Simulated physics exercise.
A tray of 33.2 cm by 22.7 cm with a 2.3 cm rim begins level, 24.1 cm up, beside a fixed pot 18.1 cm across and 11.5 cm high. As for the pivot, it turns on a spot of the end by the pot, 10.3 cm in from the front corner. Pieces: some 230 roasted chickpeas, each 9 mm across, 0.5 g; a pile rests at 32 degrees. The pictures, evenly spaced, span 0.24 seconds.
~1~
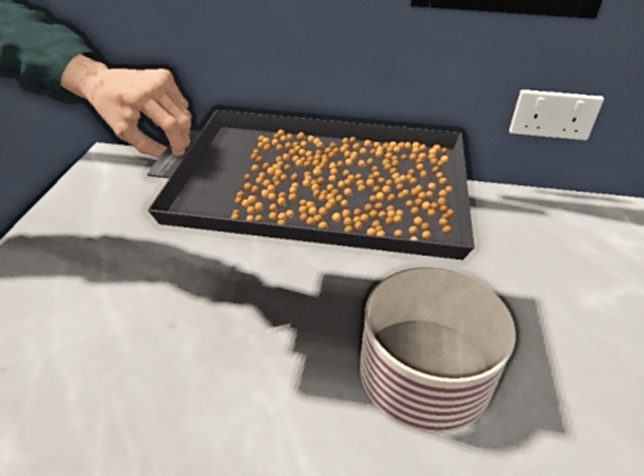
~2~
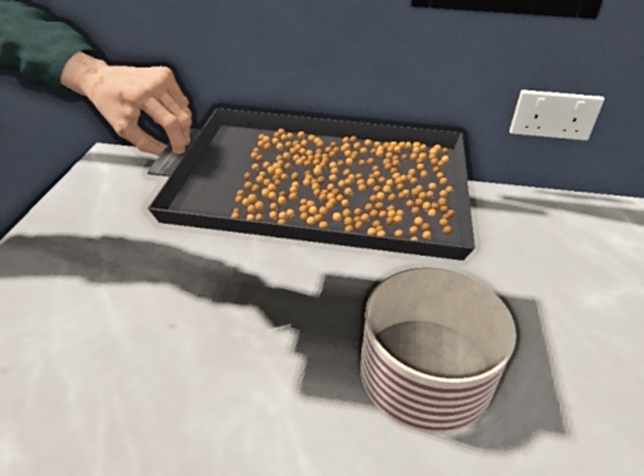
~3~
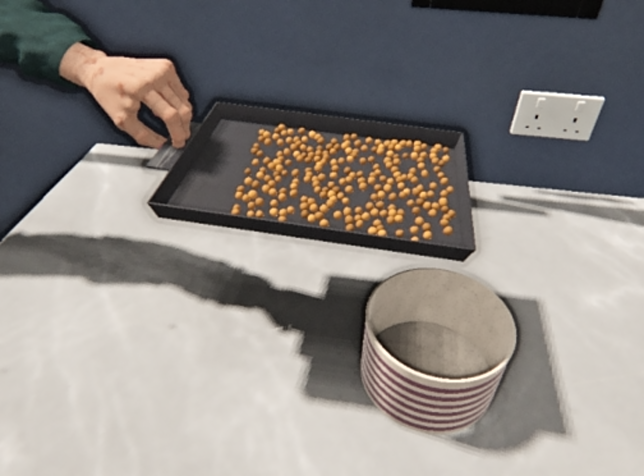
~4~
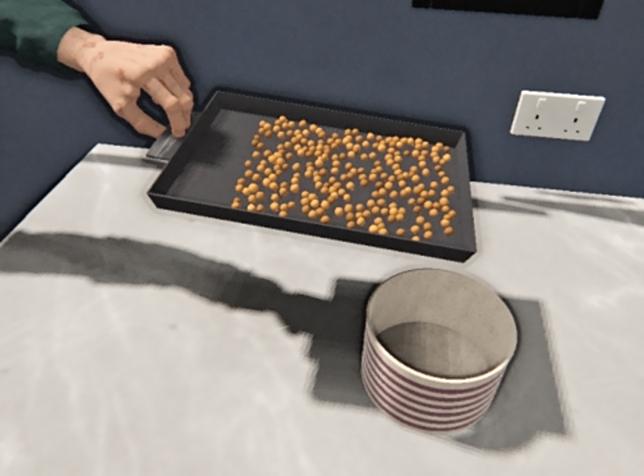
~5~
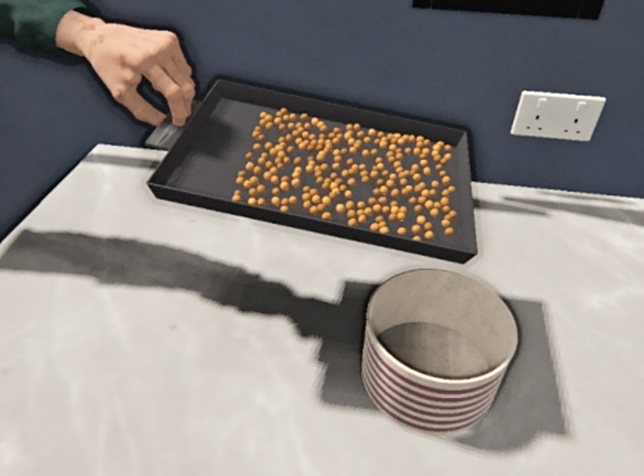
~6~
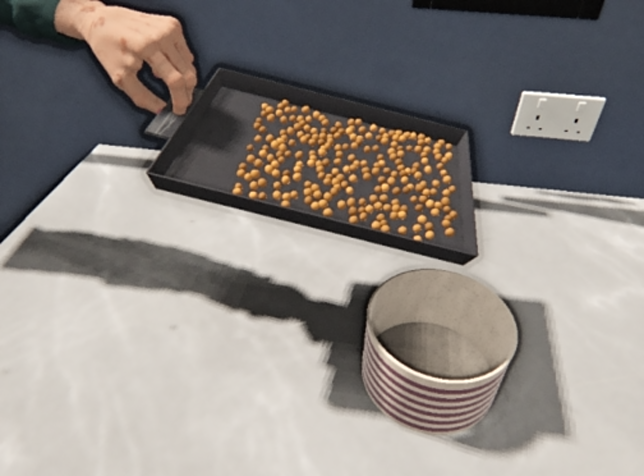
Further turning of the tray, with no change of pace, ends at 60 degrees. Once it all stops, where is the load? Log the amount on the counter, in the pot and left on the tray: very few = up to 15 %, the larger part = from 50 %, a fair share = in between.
Log: Counter = very few; pot = very few; left on the tray = the larger part.
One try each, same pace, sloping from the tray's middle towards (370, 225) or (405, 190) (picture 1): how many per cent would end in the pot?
Roughly 5 % for the first direction, roughly 0 % for the second.
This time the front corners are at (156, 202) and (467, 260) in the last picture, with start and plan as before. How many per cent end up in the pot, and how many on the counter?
Pot: 5, counter: 0.
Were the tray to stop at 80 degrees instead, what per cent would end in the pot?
That comes out at some 5 per cent.
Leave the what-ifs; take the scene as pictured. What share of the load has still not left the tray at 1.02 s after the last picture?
Close to 95 in a hundred.
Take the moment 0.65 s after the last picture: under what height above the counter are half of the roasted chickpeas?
Roughly 28 centimetres, give or take.
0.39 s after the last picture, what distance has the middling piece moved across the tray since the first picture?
About 7 cm.
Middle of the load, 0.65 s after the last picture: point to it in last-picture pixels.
At that moment the load's centre is around (448, 195).
Then, 0.39 s after the last picture, tilt 34 degrees; the tray holds 100 %, the pot 0 %.
Then, 0.65 s after the last picture, tilt 50 degrees; the tray holds 100 %, the pot 0 %.
Then, 1.02 s after the last picture, tilt 60 degrees; the tray holds 95 %, the pot 5 %.
In the end, counter 0 %, pot 5 %, tray 95 %.
